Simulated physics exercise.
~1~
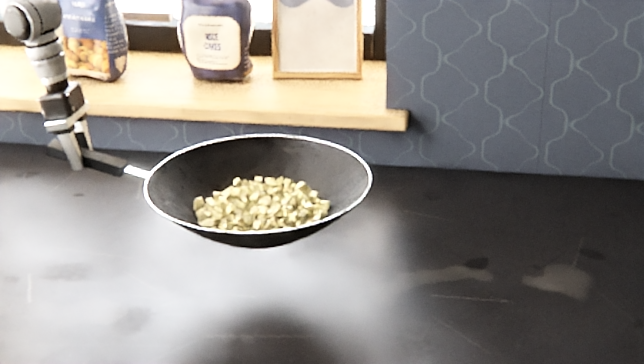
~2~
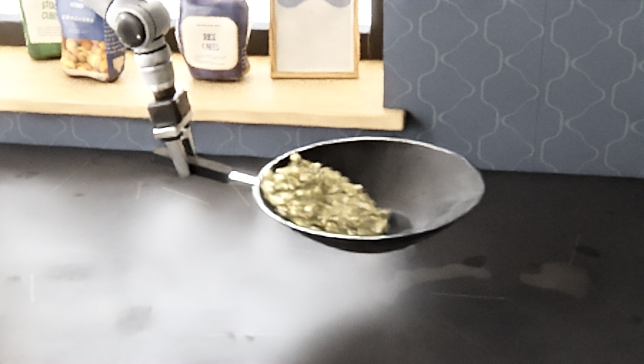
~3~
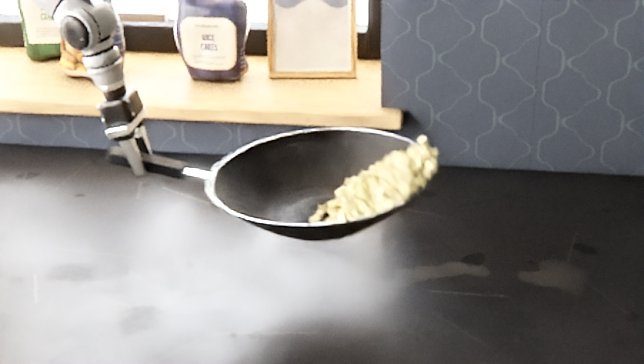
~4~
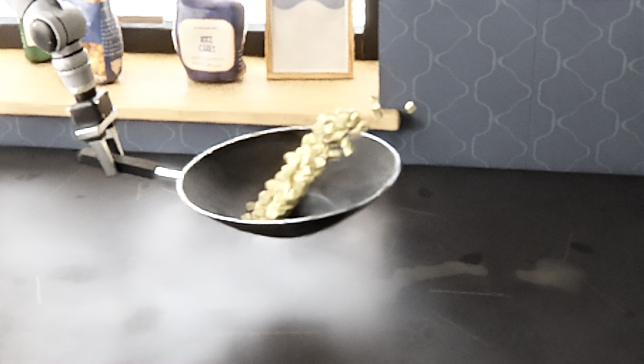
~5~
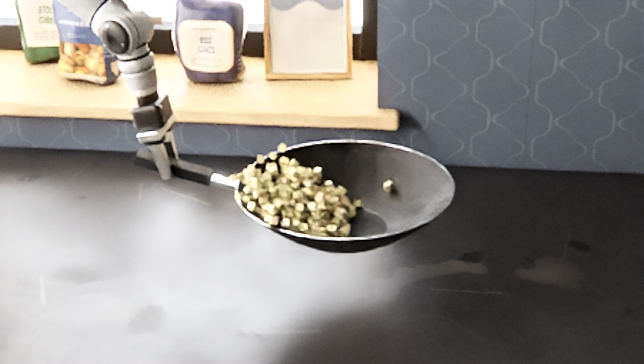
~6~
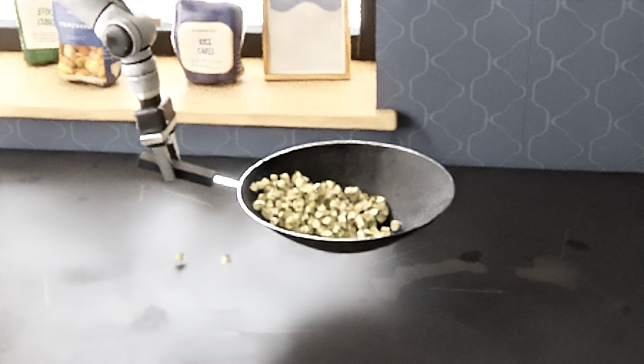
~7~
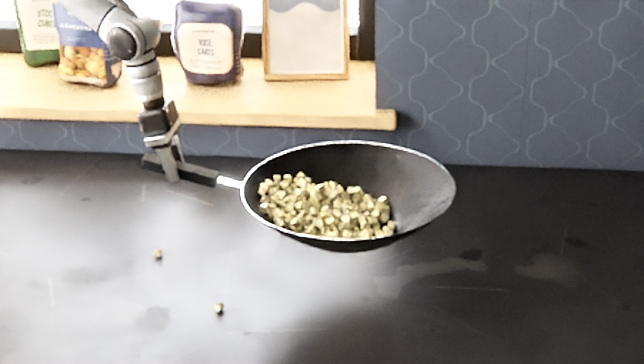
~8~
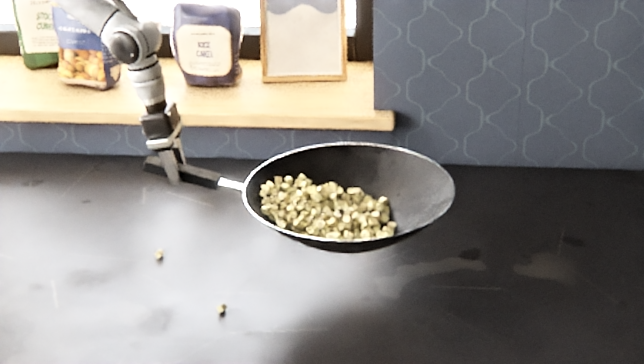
A robot arm jerks a wok back and forth, tossing vegetable dice and spilling a few.
